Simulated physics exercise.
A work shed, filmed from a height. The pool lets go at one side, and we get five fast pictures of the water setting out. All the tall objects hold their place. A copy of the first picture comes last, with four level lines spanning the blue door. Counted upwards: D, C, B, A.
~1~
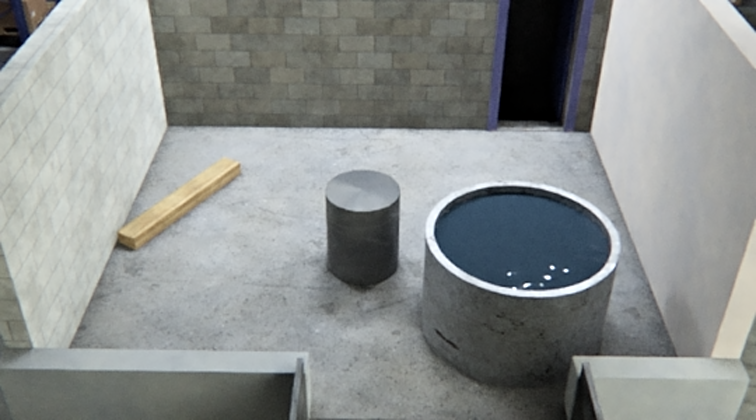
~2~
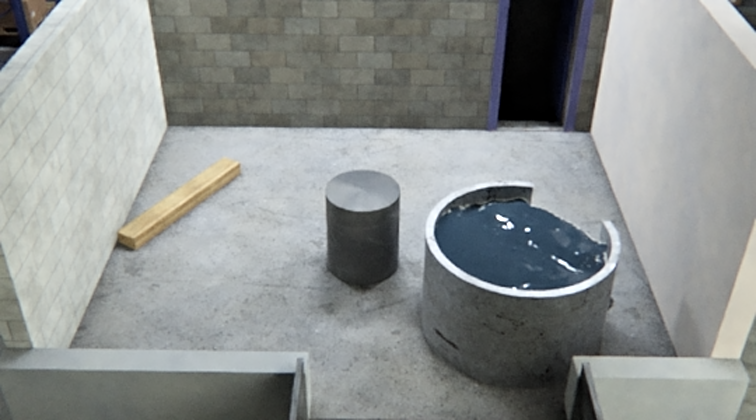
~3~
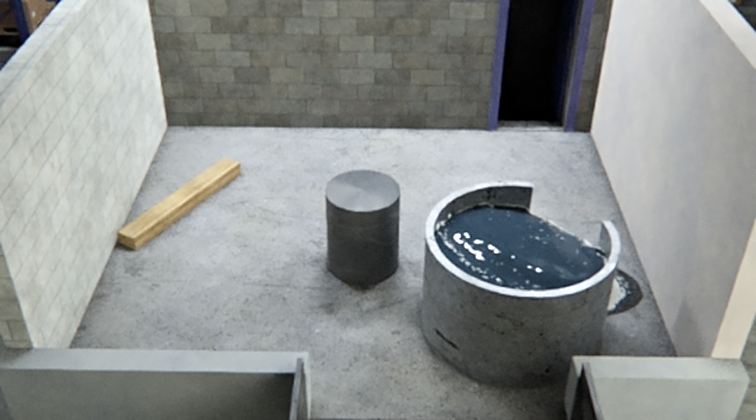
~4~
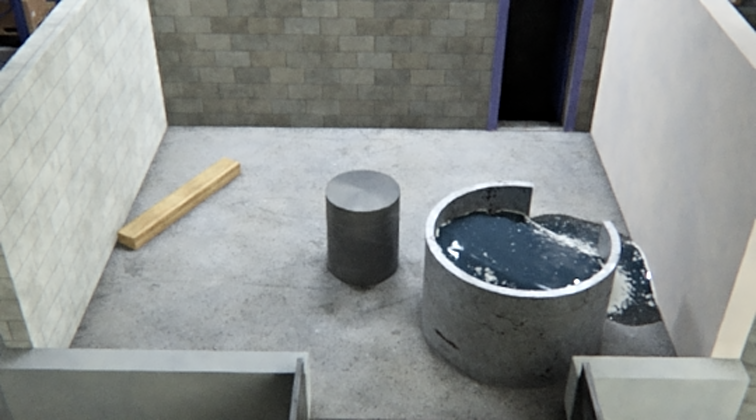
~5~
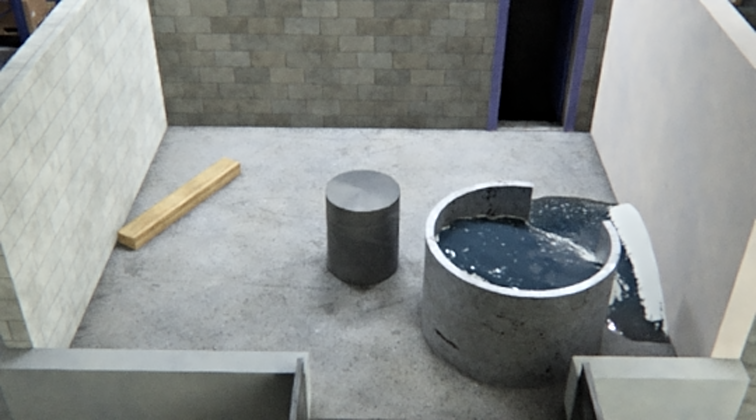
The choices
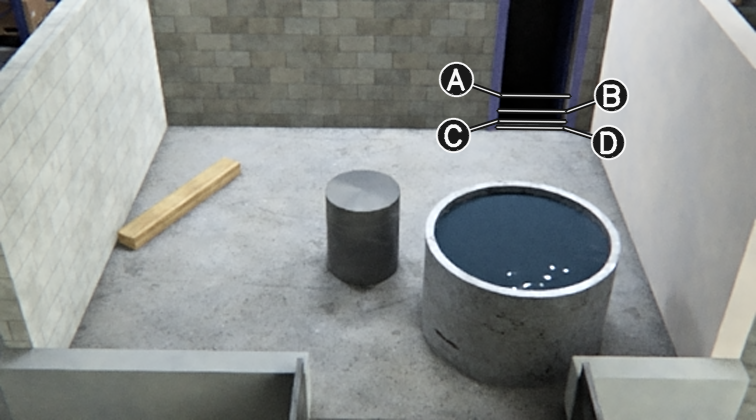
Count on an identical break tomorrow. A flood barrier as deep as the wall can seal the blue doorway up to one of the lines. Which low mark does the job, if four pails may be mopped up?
Height A just does it.
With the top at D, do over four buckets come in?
Yes, that goes wrong.
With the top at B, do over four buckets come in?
Yes, it does.
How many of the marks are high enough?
One of them.
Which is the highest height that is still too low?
That would be B.
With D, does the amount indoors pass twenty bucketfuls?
Yes, clearly.
In white, A at (534, 95); B at (532, 111); C at (531, 121); D at (530, 127); from the bottom up D, C, B, A.
With A, a splash gets over, under a bucket.
With B, about 11 bucketfuls get in.
With C, dozens of bucketfuls pour in.
With D, dozens of bucketfuls pour in.
